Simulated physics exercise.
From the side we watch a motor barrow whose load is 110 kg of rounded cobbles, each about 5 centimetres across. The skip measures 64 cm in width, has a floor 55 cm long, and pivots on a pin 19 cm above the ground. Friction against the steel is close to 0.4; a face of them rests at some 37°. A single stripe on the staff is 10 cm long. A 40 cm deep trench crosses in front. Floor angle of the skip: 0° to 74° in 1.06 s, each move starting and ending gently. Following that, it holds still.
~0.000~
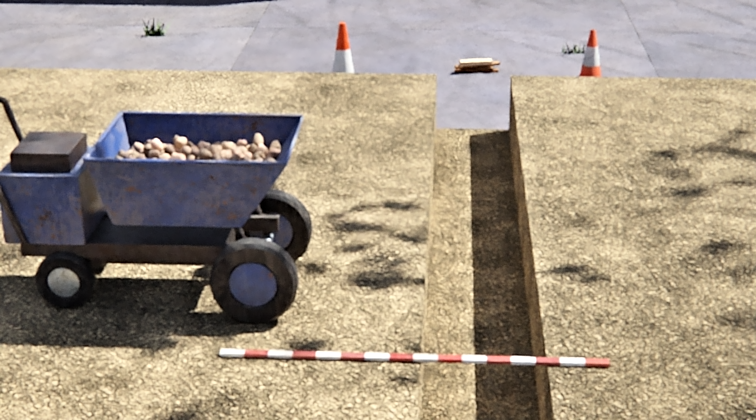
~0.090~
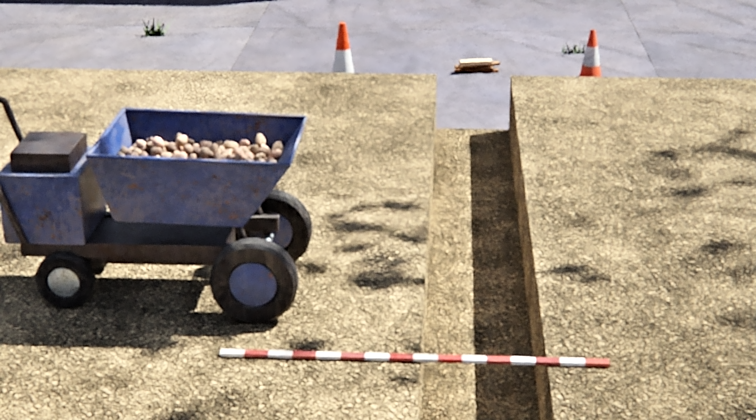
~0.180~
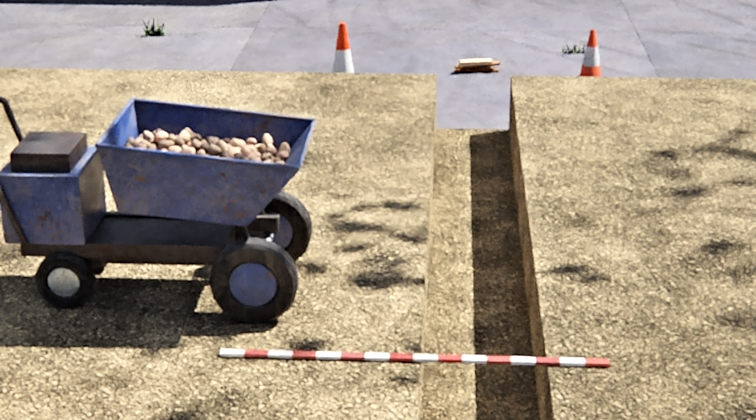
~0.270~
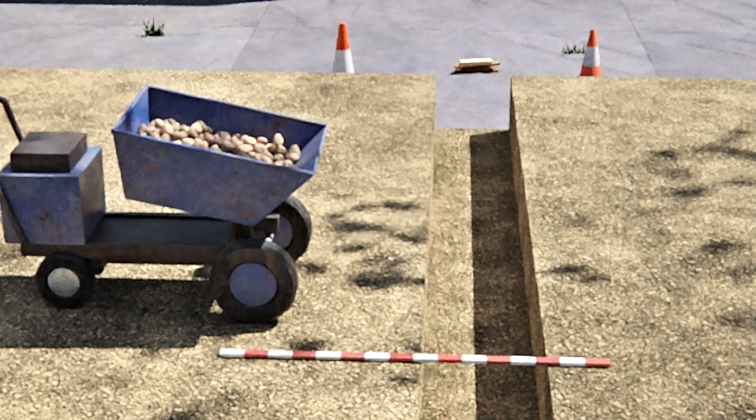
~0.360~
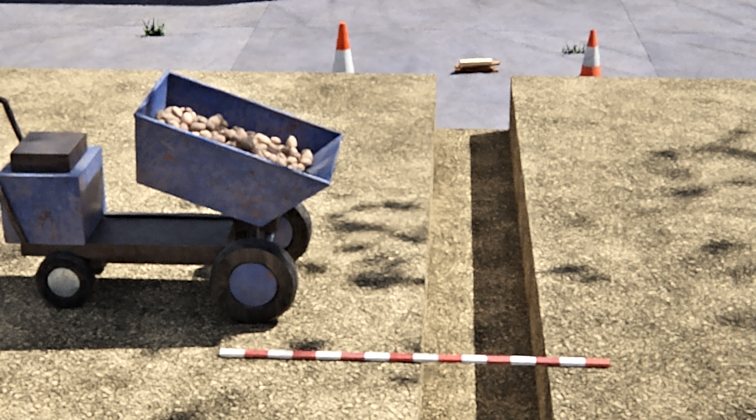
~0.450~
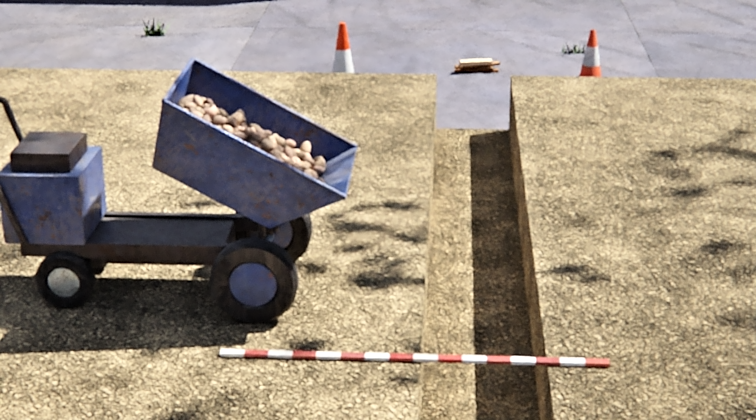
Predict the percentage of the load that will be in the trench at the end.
Predicted: Roughly 89 %.
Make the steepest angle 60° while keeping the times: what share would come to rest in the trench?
Around 45 per cent would finish in the trench.
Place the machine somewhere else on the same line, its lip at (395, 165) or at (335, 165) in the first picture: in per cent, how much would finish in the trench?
Roughly 60 in a hundred, then 100 in a hundred.
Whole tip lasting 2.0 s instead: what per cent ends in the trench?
My guess is near 85 percent.
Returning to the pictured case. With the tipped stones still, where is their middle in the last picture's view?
About (476, 365).
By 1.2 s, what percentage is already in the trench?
Close to 30 per cent at that time.
After 0.8 s the floor is at 63°; 100 % in the skip; the foremost stones are at (380, 237).
After 1.2 s the floor is at 74°; 64 % in the skip, 8 % short of the trench, 28 % in the trench; the foremost stones are at (498, 366).
After 1.5 s the floor is at 74°; 25 % in the skip, 10 % short of the trench, 64 % in the trench; the foremost stones are at (532, 372).
After 3.5 s the floor is at 74°; 0 % in the skip, 11 % short of the trench, 89 % in the trench; the foremost stones are at (532, 375).
